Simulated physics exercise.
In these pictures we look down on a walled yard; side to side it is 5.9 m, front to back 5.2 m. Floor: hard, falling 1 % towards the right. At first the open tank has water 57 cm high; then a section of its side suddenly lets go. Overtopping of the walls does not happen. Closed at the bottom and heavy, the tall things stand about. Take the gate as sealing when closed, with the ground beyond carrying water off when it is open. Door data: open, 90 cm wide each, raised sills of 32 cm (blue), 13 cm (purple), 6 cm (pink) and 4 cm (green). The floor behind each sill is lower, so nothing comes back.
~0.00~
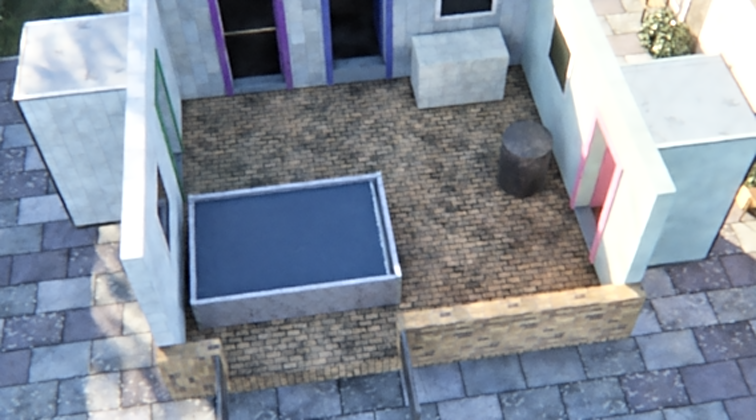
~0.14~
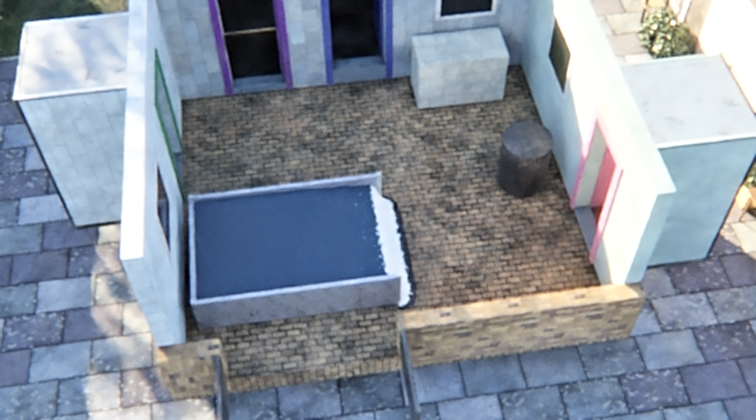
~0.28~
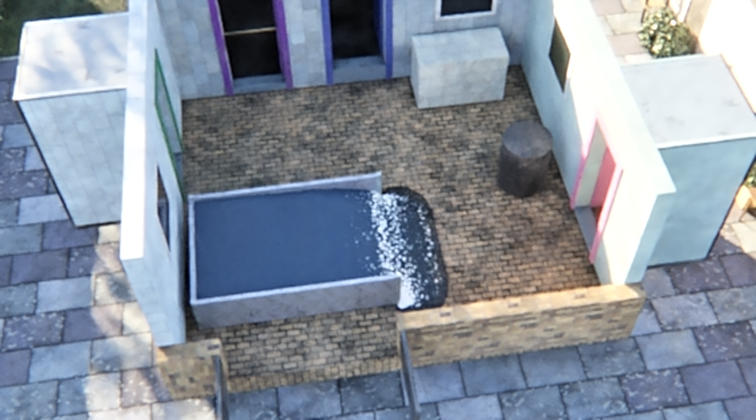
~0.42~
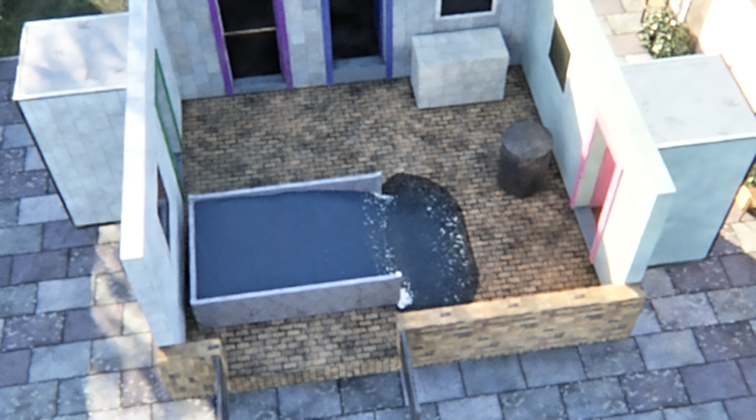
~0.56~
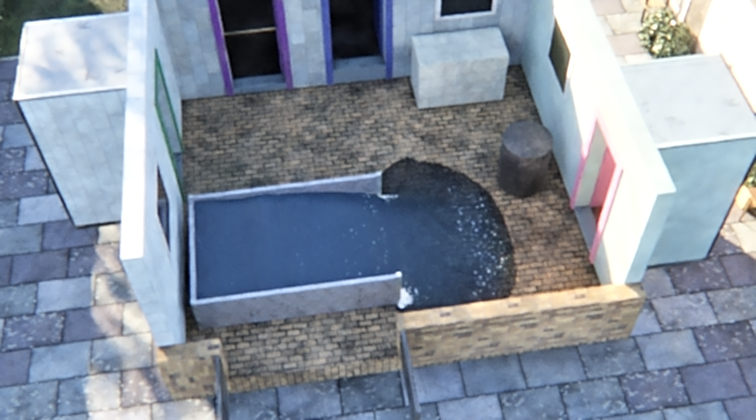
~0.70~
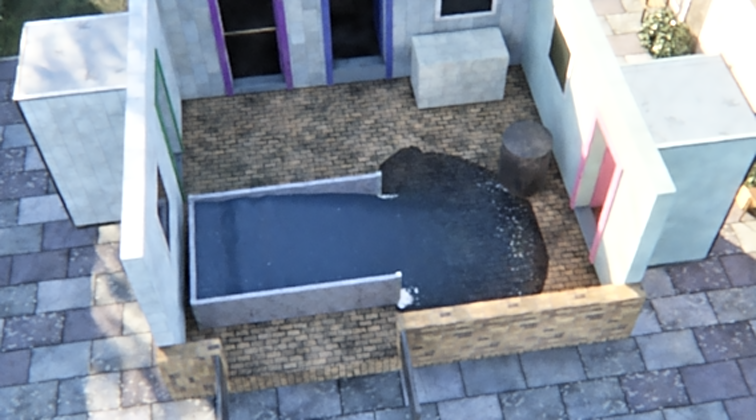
Dark water poured out of the open right end of a low, pale-walled tank in a brick-floored yard, foaming white at first, then spread rightward in a widening pool to the dark round barrel.
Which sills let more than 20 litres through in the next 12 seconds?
At the end, the blue door remains shy of the limit, the purple door remains shy of the limit, the pink door overtops the limit, the green door overtops the limit.
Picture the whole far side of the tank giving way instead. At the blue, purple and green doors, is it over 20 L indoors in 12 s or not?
Here's how it goes: Blue falls short, purple exceeds it, green exceeds it.
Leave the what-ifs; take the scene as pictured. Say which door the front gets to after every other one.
The final one is the green door.
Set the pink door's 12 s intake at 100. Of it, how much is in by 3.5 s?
About 60 per cent.
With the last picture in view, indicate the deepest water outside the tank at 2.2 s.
The spot is near (574, 307) in the last view.
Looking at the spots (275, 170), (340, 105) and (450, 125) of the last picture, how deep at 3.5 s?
Approximately 0, 0 and 5 centimetres, going through them in turn.
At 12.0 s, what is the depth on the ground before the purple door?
Some 8.5 centimetres of depth.
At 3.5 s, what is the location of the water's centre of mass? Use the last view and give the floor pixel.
Its balance point lies near (445, 226).
After 1.4 s water covers 40 % of the floor and is deepest (28 cm) near (501, 193); blue door not reached, purple door not reached, pink door 7 cm at the sill, 46 L in, green door not reached.
After 2.2 s water covers 45 % of the floor and is deepest (38 cm) near (574, 307); blue door not reached, purple door not reached, pink door 21 cm at the sill, 195 L in, green door not reached.
After 3.5 s water covers 50 % of the floor and is deepest (29 cm) near (595, 293); blue door 2 cm at the sill, 0 L in, purple door not reached, pink door 26 cm at the sill, 466 L in, green door not reached.
After 7.0 s water covers 95 % of the floor and is deepest (16 cm) near (523, 90); blue door 6 cm at the sill, 0 L in, purple door 6 cm at the sill, 0 L in, pink door 14 cm at the sill, 694 L in, green door 4 cm at the sill, 0 L in.
After 12.0 s water covers 100 % of the floor and is deepest (10 cm) near (351, 141); blue door 7 cm at the sill, 0 L in, purple door 9 cm at the sill, 0 L in, pink door 9 cm at the sill, 757 L in, green door 8 cm at the sill, 41 L in.
